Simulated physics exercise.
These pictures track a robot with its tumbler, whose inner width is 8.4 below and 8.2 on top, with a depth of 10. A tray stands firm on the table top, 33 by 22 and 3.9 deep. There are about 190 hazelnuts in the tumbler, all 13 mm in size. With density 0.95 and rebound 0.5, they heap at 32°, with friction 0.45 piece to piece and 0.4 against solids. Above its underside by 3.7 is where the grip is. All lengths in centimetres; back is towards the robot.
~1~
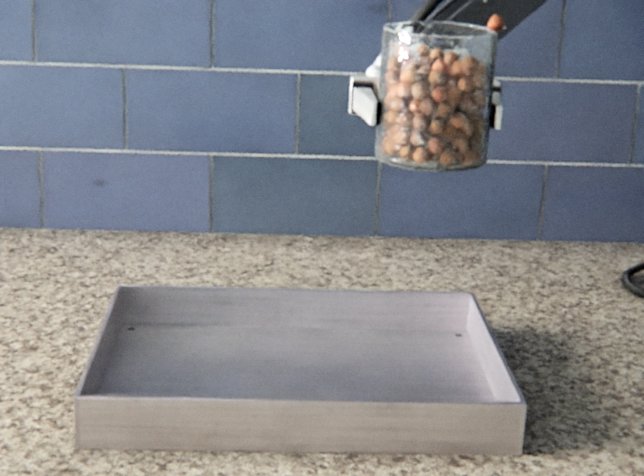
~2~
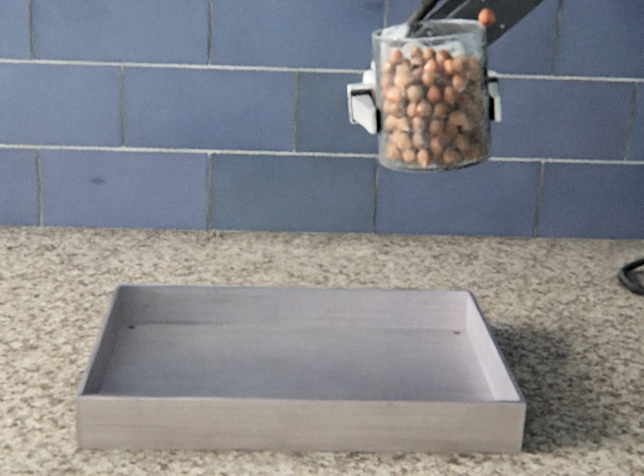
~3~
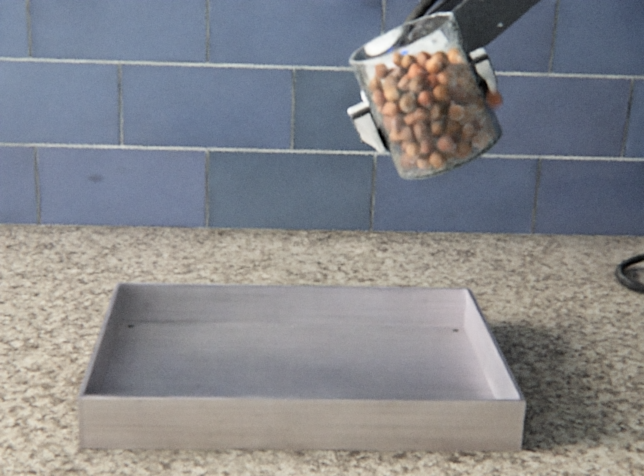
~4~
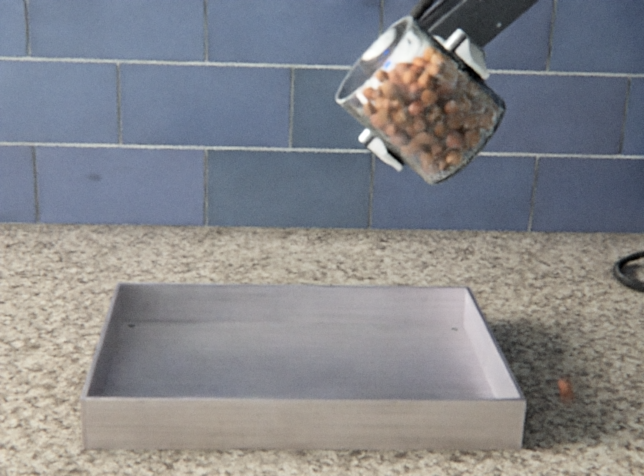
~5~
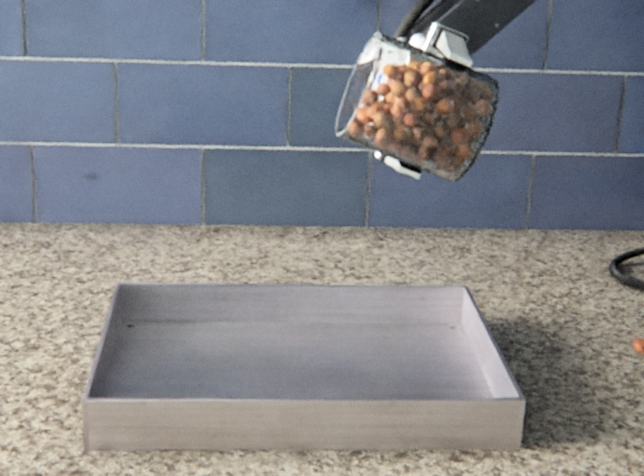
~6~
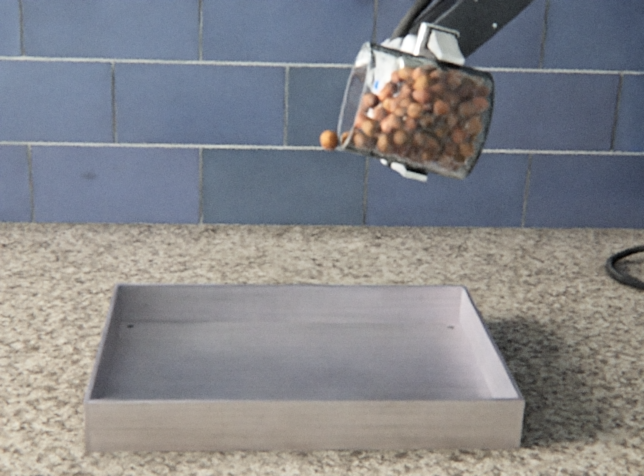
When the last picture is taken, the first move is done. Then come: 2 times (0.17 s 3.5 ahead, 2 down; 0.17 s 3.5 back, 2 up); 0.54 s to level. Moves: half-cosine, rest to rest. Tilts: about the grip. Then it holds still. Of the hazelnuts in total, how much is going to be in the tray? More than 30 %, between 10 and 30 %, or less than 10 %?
Between 10 and 30 %.
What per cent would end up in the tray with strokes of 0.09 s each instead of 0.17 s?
I'd expect close to 35 in a hundred.
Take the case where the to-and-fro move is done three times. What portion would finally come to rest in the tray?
In that case it would be near 20 percent.
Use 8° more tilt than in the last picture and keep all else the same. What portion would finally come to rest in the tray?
Then something close to 35 in a hundred.
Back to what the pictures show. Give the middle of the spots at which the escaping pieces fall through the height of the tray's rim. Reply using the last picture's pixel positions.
Estimated centre around (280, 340) in pixels.
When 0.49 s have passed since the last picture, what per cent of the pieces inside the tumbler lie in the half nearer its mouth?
Something like 35 percent sits in that half.
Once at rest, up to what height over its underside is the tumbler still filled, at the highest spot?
I'd say close to 8.5 cm.
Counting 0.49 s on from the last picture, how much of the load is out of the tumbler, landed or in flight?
I'd put it at some 5 per cent at that point.
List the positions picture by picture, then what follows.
In the first picture, tumbler middle at (435, 96), level; upper third of the load around (437, 82), from x 390 to 495, top at y 25; 188 in the tumbler.
In the second picture, tumbler middle at (432, 96), tilted 7° forward; upper third of the load around (434, 81), from x 385 to 485, top at y 20; 187 in the tumbler, 1 in flight or on a rim.
In the third picture, tumbler middle at (427, 98), tilted 27° forward; upper third of the load around (433, 83), from x 375 to 495, top at y 60; 187 in the tumbler, 1 in flight or on a rim.
In the fourth picture, tumbler middle at (421, 102), tilted 50° forward; upper third of the load around (435, 88), from x 370 to 565, top at y 55; 187 in the tumbler, 1 on the table or floor.
In the fifth picture, tumbler middle at (417, 108), tilted 70° forward; upper third of the load around (432, 88), from x 360 to 640, top at y 65; 187 in the tumbler, 1 in flight or on a rim.
In the sixth picture, tumbler middle at (416, 112), tilted 77° forward; upper third of the load around (439, 94), from x 330 to 685, top at y 70; 187 in the tumbler, 1 on the table or floor.
Then, 0.49 s later, tilted 77° forward, highest piece 24 above the table; 175 in the tumbler, 10 in the tray, 1 on the table or floor, 2 in flight or on a rim.
Then, 0.98 s later, tilted 33° forward, highest piece 27 above the table; 159 in the tumbler, 27 in the tray, 1 on the table or floor, 1 in flight or on a rim.
Then, 1.42 s later, level, highest piece 28 above the table; 159 in the tumbler, 28 in the tray, 1 on the table or floor.
Then, 2.47 s later, level, highest piece 28 above the table; 159 in the tumbler, 28 in the tray, 1 on the table or floor.
At rest, 159 in the tumbler, 28 in the tray, 1 on the table or floor. That is 15 % in the tray.
